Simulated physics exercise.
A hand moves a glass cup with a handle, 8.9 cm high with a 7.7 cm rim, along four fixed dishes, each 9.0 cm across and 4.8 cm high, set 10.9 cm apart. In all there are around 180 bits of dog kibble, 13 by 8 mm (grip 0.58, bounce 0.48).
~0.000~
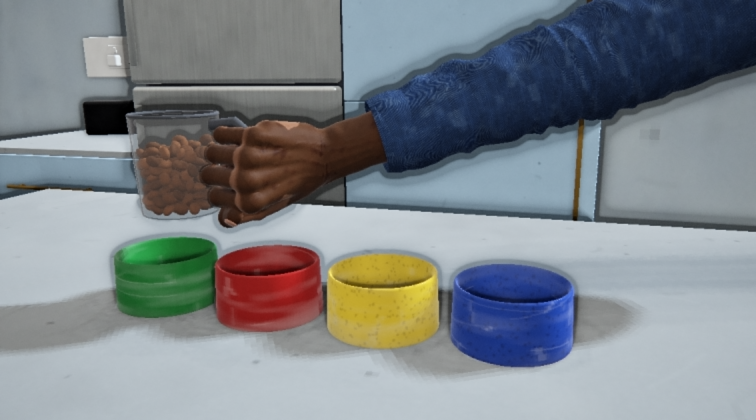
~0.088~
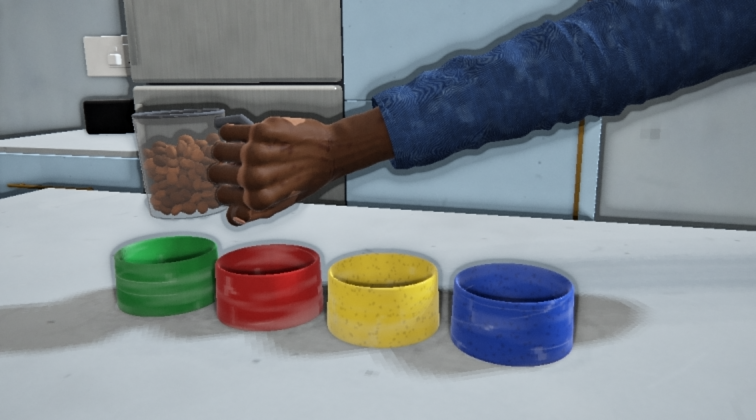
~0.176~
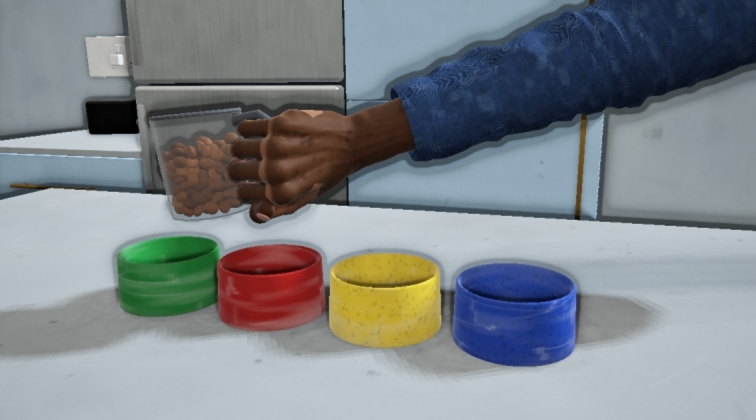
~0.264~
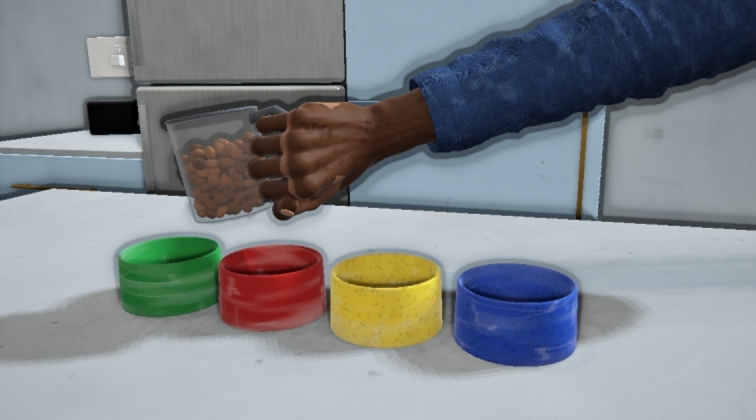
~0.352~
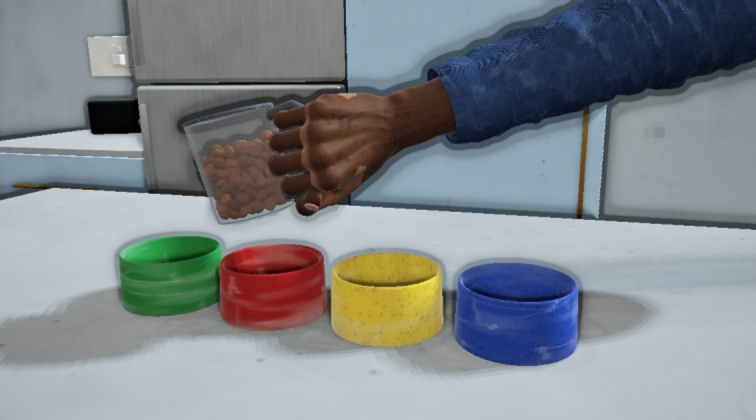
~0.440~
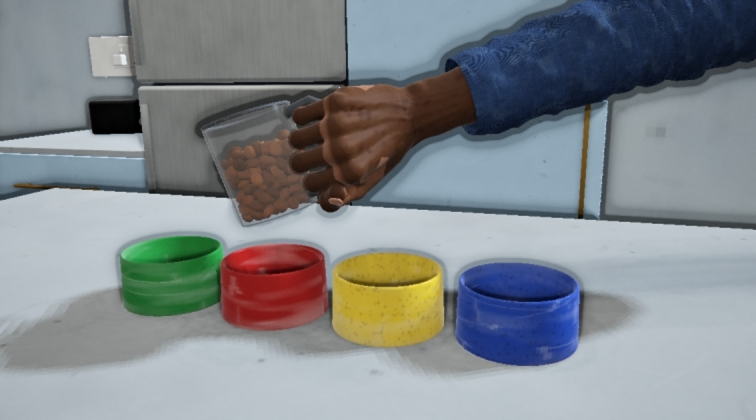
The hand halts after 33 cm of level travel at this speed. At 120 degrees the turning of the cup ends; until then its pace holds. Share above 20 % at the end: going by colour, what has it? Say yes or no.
Red: No, blue: Yes, green: No, yellow: No, counter: No.
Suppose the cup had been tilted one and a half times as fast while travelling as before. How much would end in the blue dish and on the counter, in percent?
The blue dish would get 90 and the counter 10.
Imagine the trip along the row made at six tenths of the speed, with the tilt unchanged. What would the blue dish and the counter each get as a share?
The shares would then be blue 80 and counter 20.
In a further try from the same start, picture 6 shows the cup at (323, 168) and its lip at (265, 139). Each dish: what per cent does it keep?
Dish by dish: Red 0 percent, blue 90 percent, green 0 percent, yellow 0 percent.
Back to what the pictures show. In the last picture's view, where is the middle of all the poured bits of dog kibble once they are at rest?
Near (505, 310).
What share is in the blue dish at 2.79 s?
Roughly 85 %.
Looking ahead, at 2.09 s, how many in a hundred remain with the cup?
Around 95 per cent of the load.
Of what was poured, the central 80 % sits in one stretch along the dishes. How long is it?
5 cm, roughly.
Then, at 1.43 s, tilt 65 degrees; cup holds 100 %.
After 2.09 s, tilt 96 degrees; cup holds 95 %, blue 5 %.
After 2.79 s, tilt 120 degrees; cup holds 10 %, blue 85 %.
In the end, at 3.5 s, red 0 %, blue 90 %, green 0 %, yellow 0 %, counter 10 %.
